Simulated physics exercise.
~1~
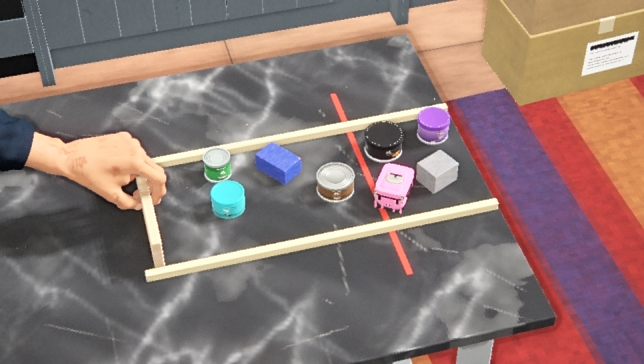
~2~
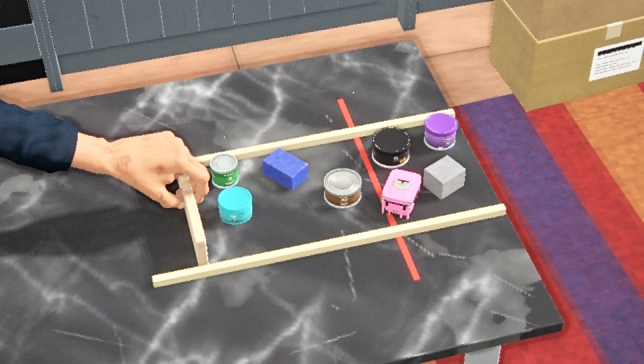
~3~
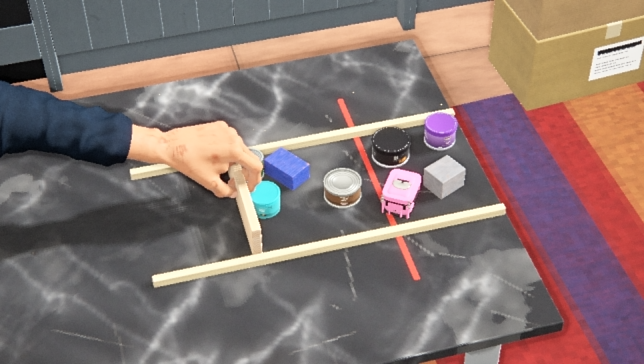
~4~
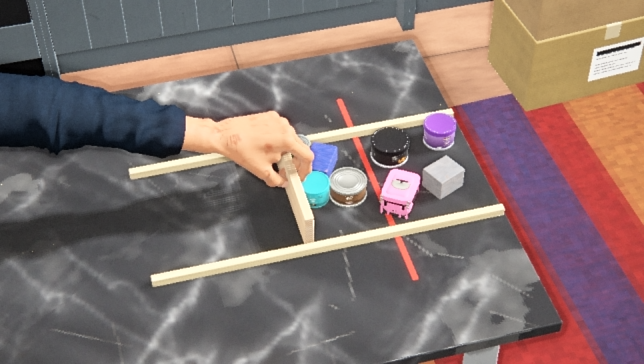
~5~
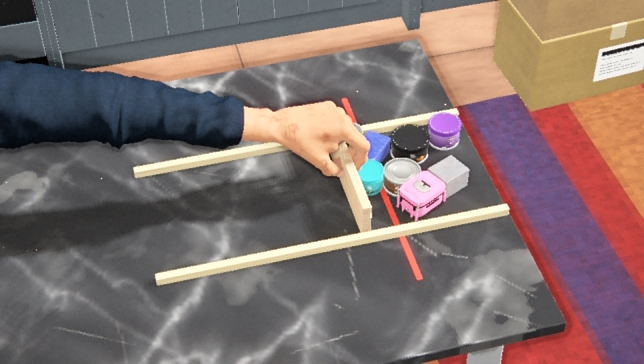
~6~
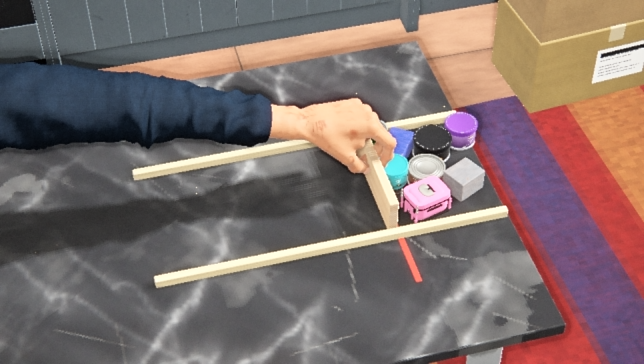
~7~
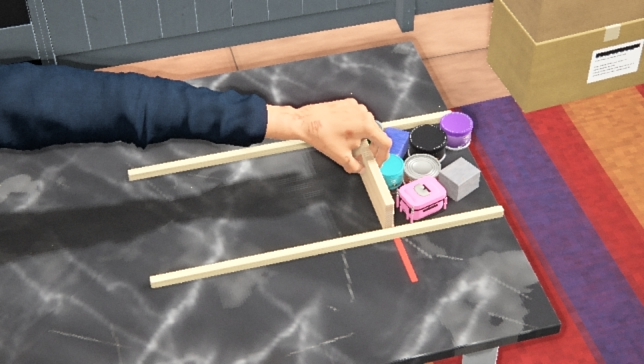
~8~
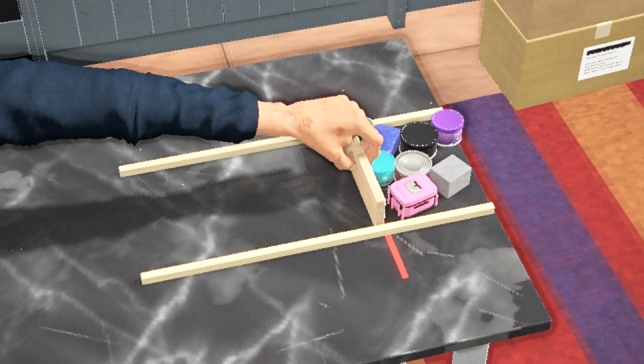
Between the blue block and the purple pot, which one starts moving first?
The blue block starts moving first, shoved along as the board sweeps right. The purple pot near the table's edge only shifts later, once the things have bunched together.
